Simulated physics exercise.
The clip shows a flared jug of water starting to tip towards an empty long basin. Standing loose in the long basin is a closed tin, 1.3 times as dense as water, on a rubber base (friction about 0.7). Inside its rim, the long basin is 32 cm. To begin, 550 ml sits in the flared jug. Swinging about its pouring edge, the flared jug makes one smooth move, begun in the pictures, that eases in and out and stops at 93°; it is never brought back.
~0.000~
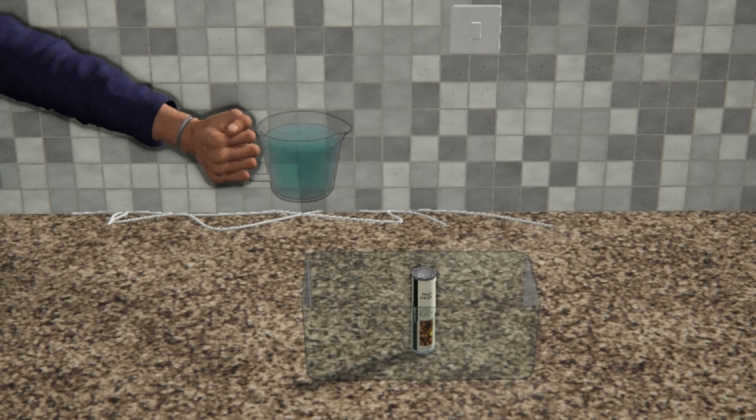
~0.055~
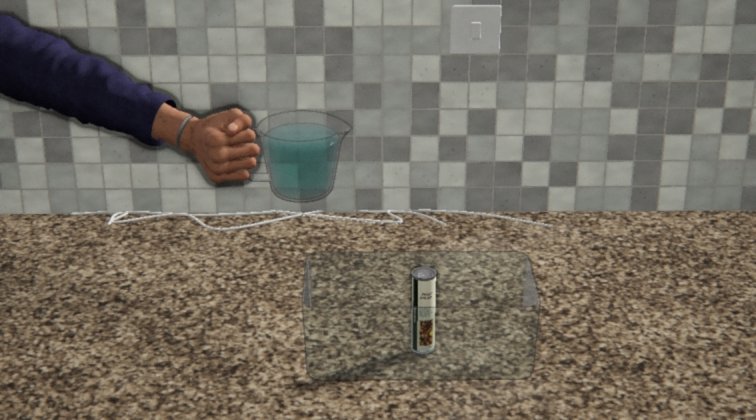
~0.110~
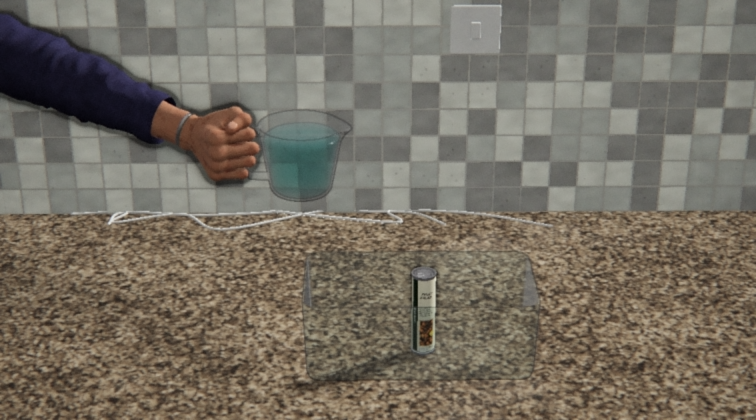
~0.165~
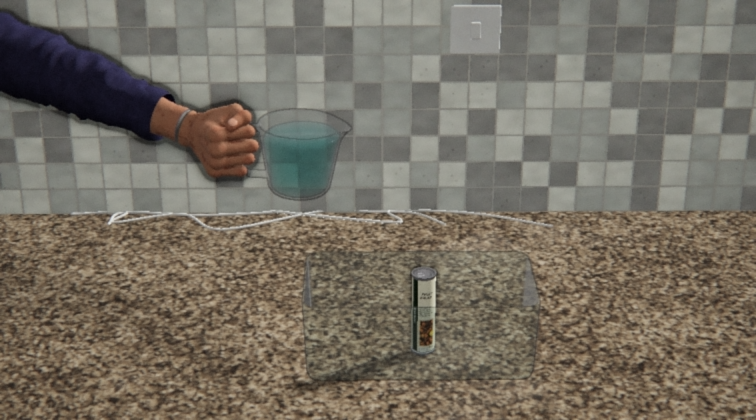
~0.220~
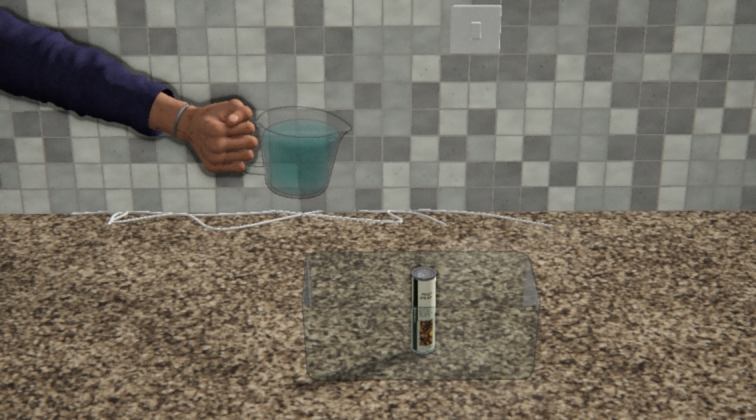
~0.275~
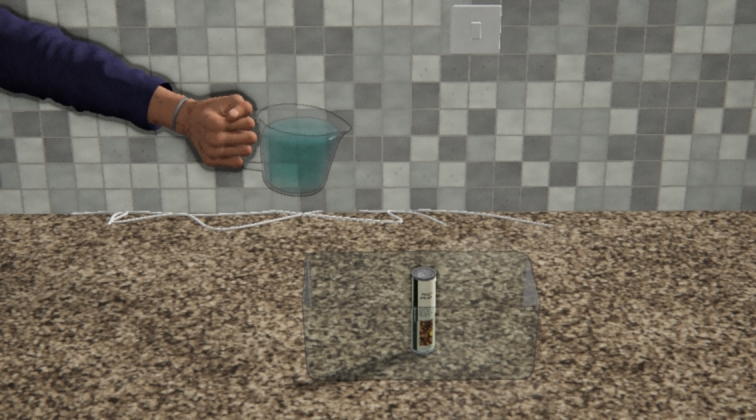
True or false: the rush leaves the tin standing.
True.
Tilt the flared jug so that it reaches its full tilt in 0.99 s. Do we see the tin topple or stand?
With that tilt, the tin stays on its base.
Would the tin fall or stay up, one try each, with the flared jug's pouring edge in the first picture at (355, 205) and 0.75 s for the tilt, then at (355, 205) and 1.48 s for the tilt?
Try 1: Tipped over; try 2: Tipped over.
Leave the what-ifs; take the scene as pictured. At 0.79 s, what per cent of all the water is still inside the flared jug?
Fraction remaining: Approx. 78 per cent.
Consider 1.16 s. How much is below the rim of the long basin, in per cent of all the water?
Some 36 per cent.
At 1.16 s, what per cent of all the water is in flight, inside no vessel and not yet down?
I'd put it at about 36 per cent of the liquid.
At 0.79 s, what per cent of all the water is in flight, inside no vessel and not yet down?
Roughly 18 percent.
After 0.79 s the tilt is 51° and 79 per cent is still to pour; the tin stands where it began.
After 1.16 s the tilt is 83° and 26 per cent is still to pour; the tin stands where it began.
After 1.55 s the tilt is 93° and 1 per cent is still to pour; the tin stands where it began.
After 1.98 s the tilt is 93° and 0 per cent is still to pour; the tin stands where it began.
In the end the tin stands where it began.
